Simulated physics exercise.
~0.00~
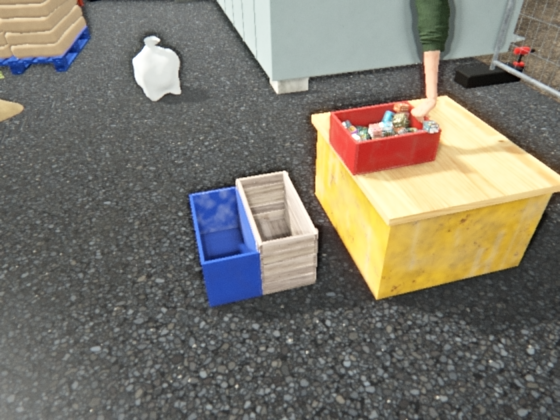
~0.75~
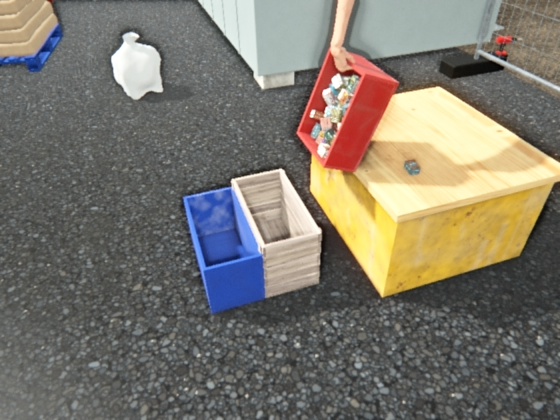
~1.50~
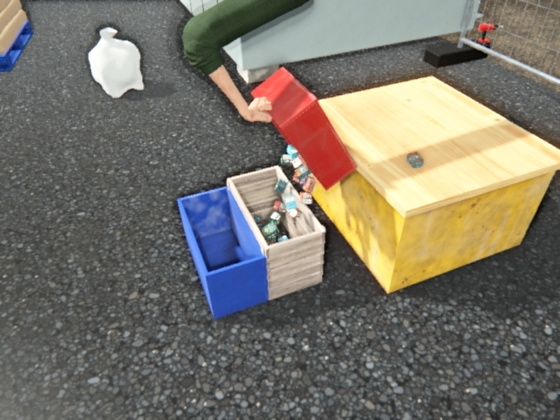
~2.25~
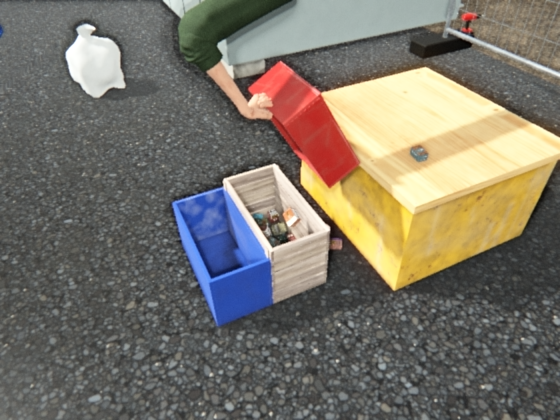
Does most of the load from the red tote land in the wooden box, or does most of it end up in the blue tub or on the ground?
Most of the load lands in the wooden box, the container nearer the bench, while the blue tub stays empty.
